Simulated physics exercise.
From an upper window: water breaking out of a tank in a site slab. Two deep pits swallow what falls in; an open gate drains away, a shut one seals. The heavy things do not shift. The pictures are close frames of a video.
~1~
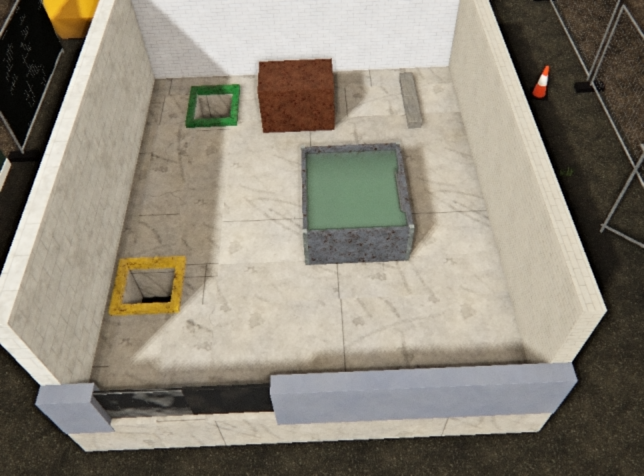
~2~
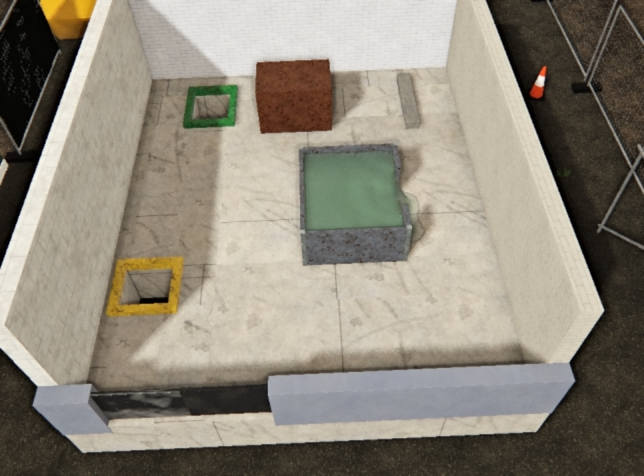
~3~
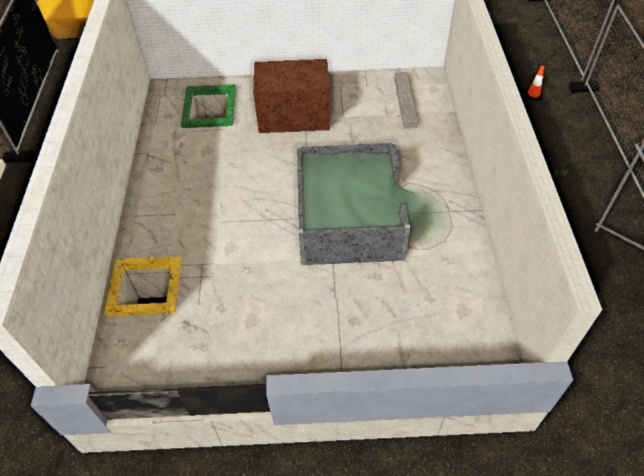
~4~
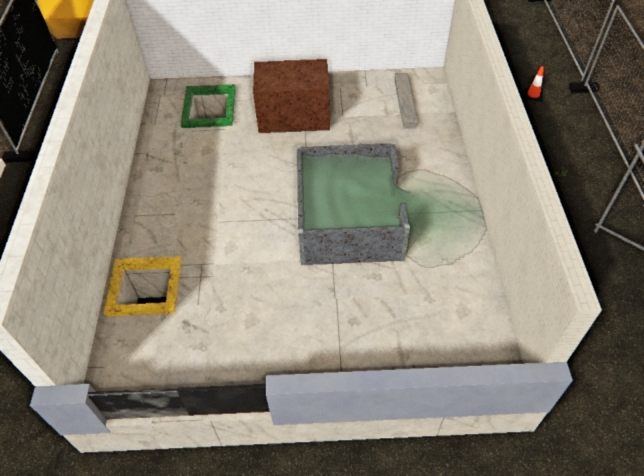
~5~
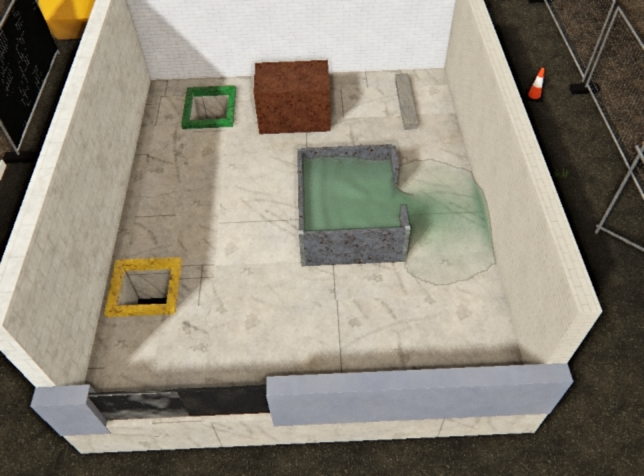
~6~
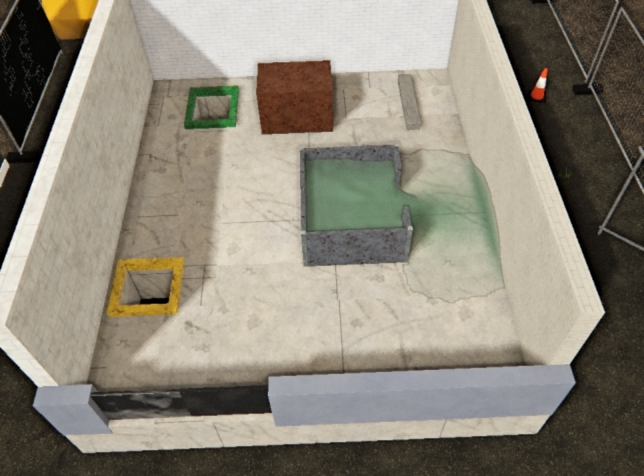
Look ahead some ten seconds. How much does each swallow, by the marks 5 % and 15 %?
One by one: The gate takes less than 5 %; the yellow pit takes less than 5 %; the green pit takes less than 5 %.
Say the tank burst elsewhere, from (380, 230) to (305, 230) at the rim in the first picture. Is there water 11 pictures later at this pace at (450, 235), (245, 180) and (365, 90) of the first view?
As listed: Free of water, not flooded, dry.
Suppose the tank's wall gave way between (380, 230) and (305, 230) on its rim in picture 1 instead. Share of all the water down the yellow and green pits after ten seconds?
In per cent: Yellow 6, green 0.
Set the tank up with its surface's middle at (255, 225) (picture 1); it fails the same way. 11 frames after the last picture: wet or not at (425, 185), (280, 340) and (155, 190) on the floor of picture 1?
In that order: Wet, clear, not flooded.
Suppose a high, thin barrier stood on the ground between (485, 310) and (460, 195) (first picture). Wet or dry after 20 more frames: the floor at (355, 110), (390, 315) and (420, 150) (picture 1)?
In turn: Wet, under water, flooded.
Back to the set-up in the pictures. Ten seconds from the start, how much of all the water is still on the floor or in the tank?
About 100 per cent.
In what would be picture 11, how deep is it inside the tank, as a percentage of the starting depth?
Close to 60 %.
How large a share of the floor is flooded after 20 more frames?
Roughly 40 per cent.
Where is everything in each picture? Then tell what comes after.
Still water in the open tank at (354, 189), in the first picture.
The front is at (413, 239), out from the gap at (397, 205), in the second picture.
Water pours out at (395, 207) and has run to (445, 231), in the third picture.
Water pours out at (395, 207) and has run to (485, 223), in the fourth picture.
Water pours out at (396, 208) and has run to (494, 258), in the fifth picture.
The front is at (503, 282), out from the gap at (398, 208), in the sixth picture.
A moment on, water covers 15 % of the floor; the gate 0 %, the yellow pit 0 %, the green pit 0 %.
Next, water covers 25 % of the floor; the gate 0 %, the yellow pit 0 %, the green pit 0 %.
Then, water covers 40 % of the floor; the gate 0 %, the yellow pit 0 %, the green pit 0 %.
Later, water covers 70 % of the floor; the gate 0 %, the yellow pit 0 %, the green pit 0 %.
In the end, water covers 95 % of the floor; the gate 0 %, the yellow pit 0 %, the green pit 0 %.
